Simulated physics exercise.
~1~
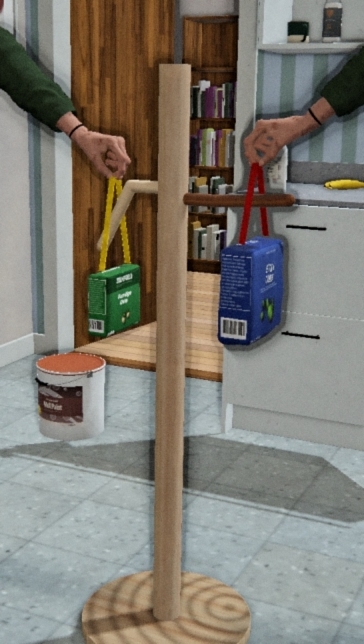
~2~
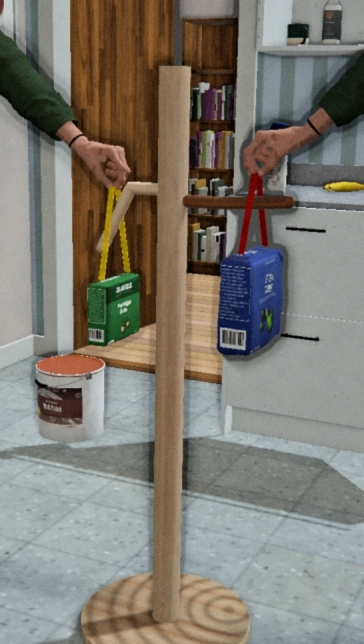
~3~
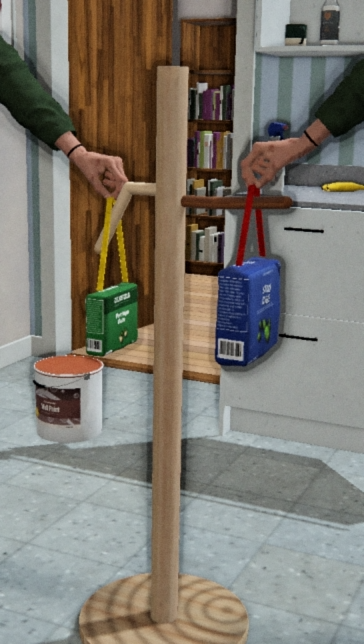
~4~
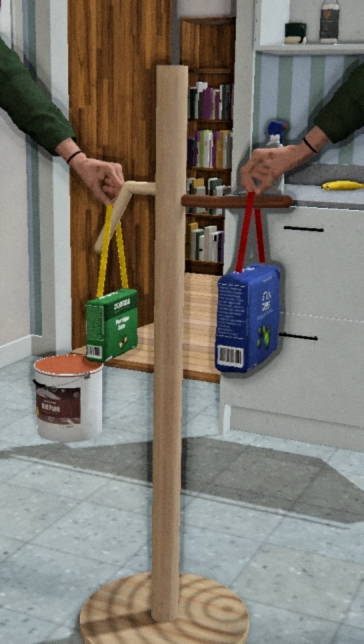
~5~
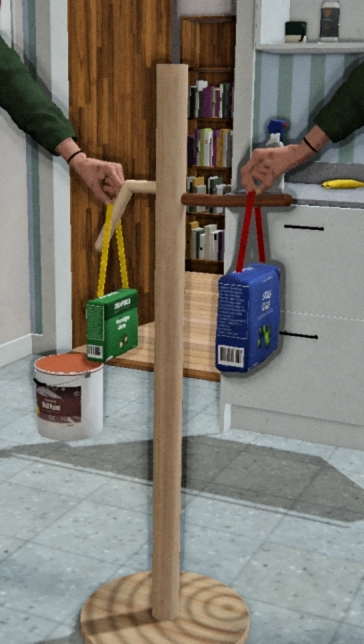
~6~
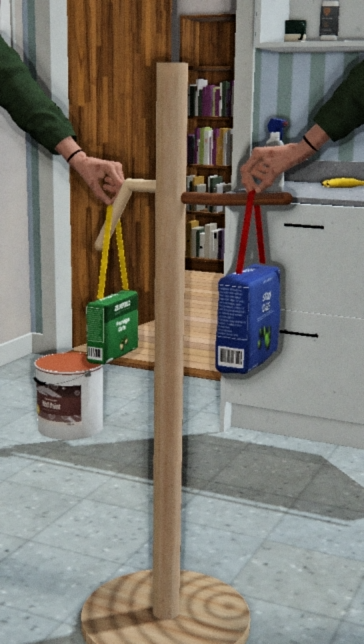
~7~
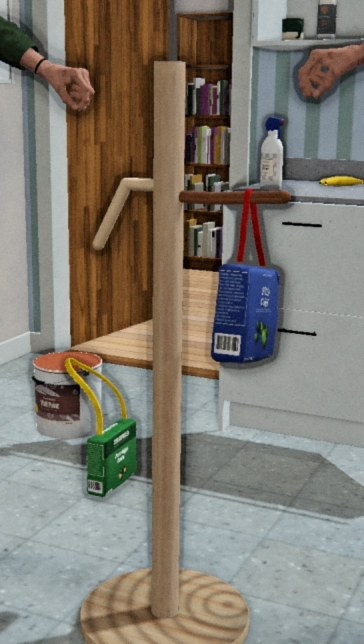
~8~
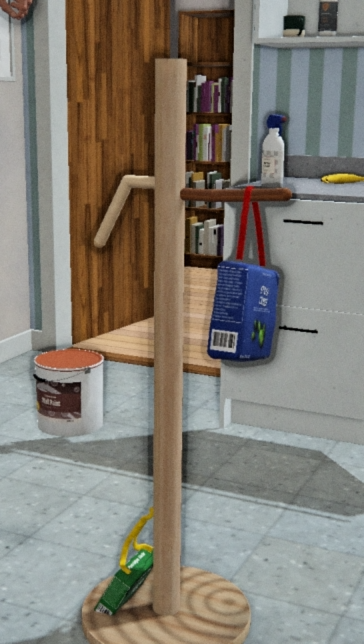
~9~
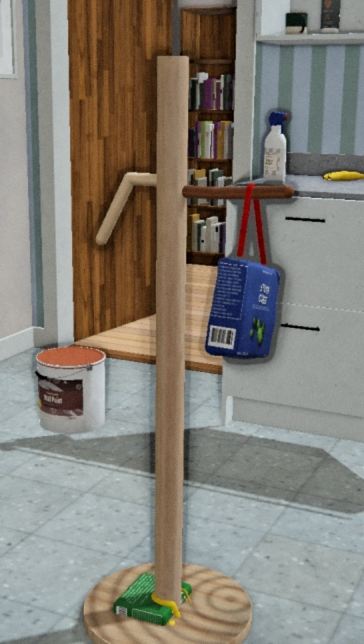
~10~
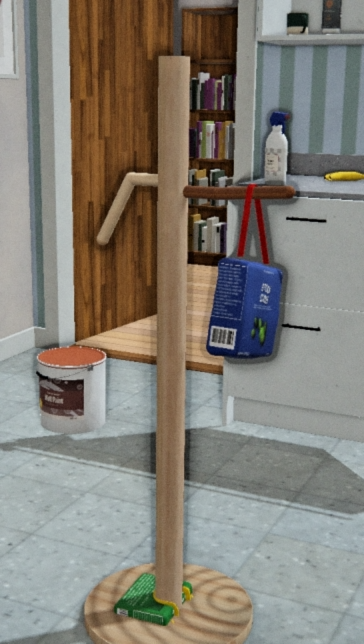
Two hands release a green pouch, which falls, and a blue bag, which stays hanging.
